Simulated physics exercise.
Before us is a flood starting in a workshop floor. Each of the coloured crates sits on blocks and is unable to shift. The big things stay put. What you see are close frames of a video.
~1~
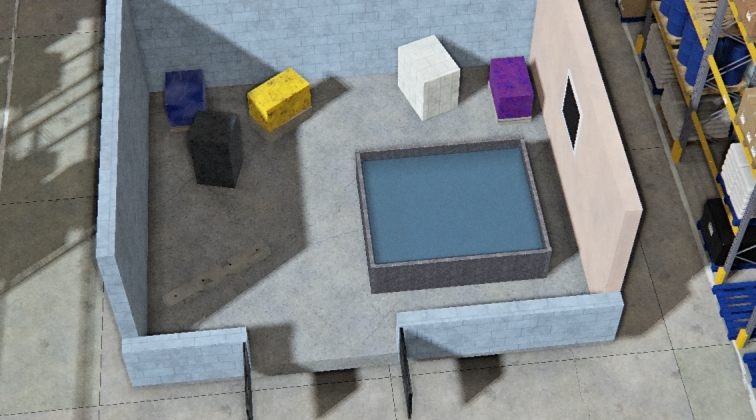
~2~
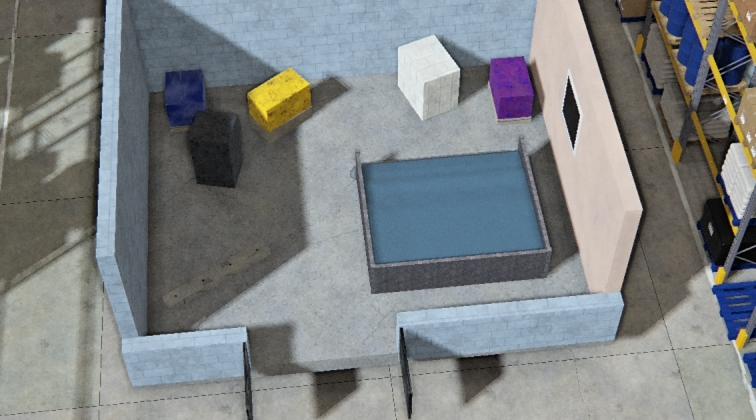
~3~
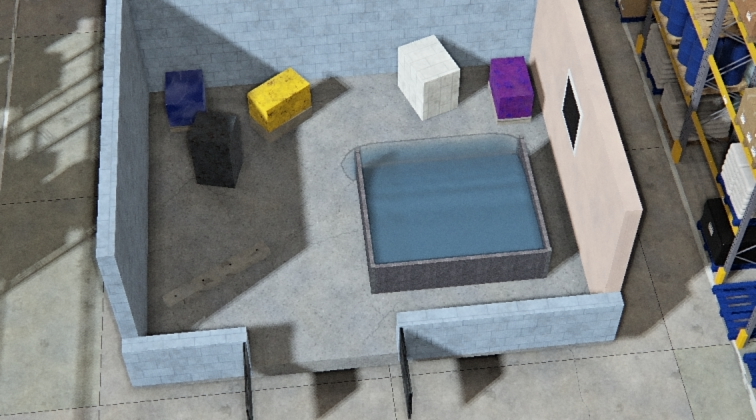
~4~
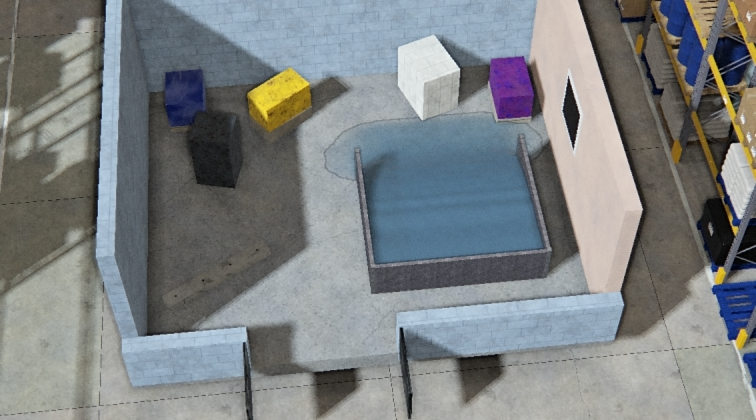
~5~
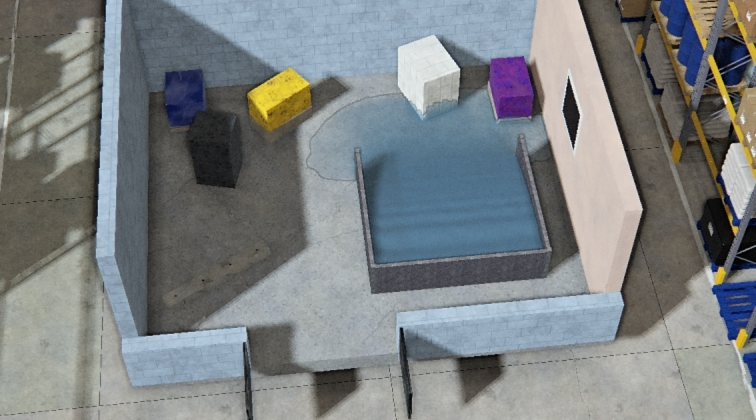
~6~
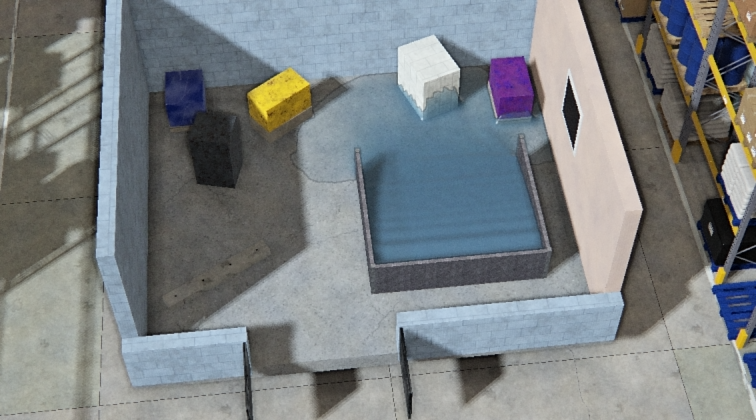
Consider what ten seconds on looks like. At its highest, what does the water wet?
In the end the blue crate will be wet, the yellow crate will be wet, the purple crate will be wet.
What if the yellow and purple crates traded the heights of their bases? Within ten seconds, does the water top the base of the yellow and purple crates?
Yellow crate: Flooded, purple crate: Flooded.
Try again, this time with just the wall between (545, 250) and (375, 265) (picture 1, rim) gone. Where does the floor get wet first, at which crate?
It's the one in purple.
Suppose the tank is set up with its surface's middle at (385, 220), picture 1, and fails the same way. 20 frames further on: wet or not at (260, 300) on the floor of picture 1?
At that spot: Bone-dry.
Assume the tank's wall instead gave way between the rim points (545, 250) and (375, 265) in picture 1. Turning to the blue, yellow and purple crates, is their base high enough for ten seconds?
As I read it, the blue one is never reached; the yellow one is never reached; finally the purple one gets reached.
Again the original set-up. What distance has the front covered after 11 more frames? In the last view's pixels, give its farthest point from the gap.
About (170, 91).
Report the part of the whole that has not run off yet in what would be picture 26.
Near 100 in a hundred.
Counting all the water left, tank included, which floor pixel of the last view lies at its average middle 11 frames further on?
Roughly (423, 149) in the last picture.
A moment on, water covers 30 % of the floor; the blue crate not reached, the yellow crate water round its plinth, the purple crate water round its plinth.
Next, water covers 40 % of the floor; the blue crate water round its plinth, the yellow crate water round its plinth, the purple crate water round its plinth.
Then, water covers 55 % of the floor; the blue crate water round its plinth, the yellow crate water round its plinth, the purple crate water round its plinth.
Later, water covers 95 % of the floor; the blue crate water round its plinth, the yellow crate water round its plinth, the purple crate water round its plinth.
In the end, water covers 100 % of the floor; the blue crate was topped, the yellow crate was topped, the purple crate was topped.
